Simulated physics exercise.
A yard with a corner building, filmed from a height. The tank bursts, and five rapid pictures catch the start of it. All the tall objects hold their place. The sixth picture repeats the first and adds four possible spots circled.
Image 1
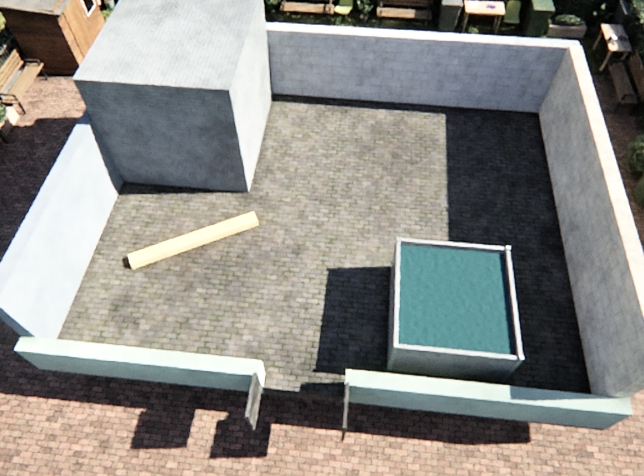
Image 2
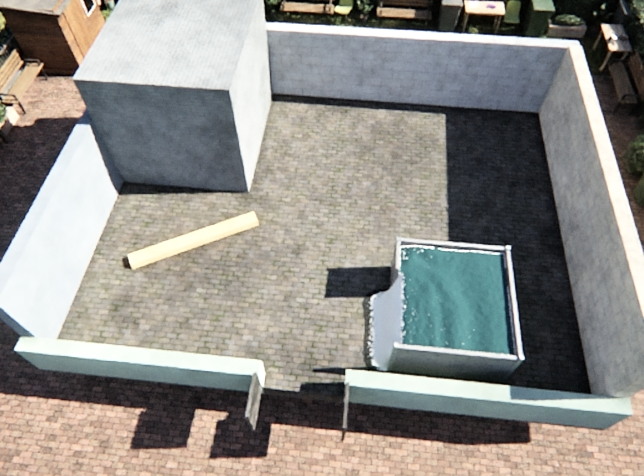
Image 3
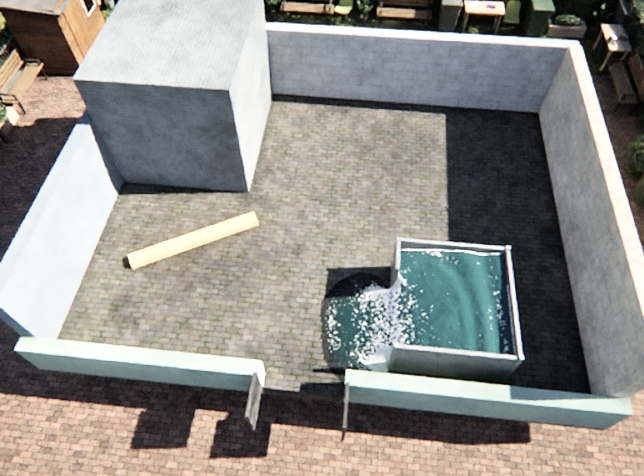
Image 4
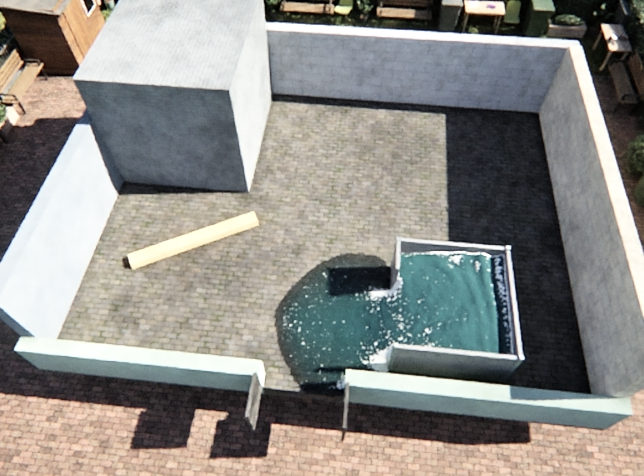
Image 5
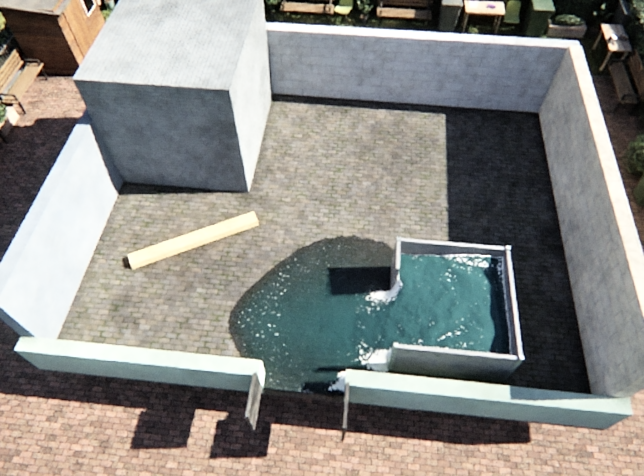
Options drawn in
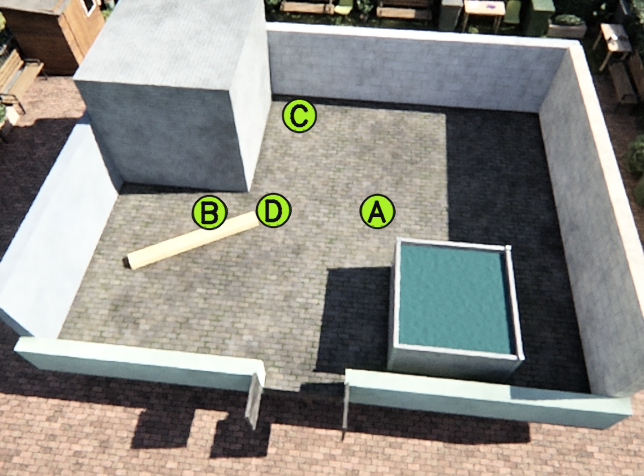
In a walled yard with a grey corner building and a wooden beam on the paving, water burst from the left side of a full square tank and spread leftward across the ground.
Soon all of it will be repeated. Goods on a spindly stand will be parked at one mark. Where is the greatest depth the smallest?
The answer is ring C.
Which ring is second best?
That would be A.
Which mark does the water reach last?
A.
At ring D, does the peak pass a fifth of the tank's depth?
No.
On the marked copy, A at (377, 211); B at (209, 212); C at (299, 115); D at (273, 210).
With A, the water peaks at about 7 % of the depth that stood in the tank.
With B, the water peaks at about 17 % of the depth that stood in the tank.
With C, the water peaks at about 3 % of the depth that stood in the tank.
With D, the water peaks at about 16 % of the depth that stood in the tank.
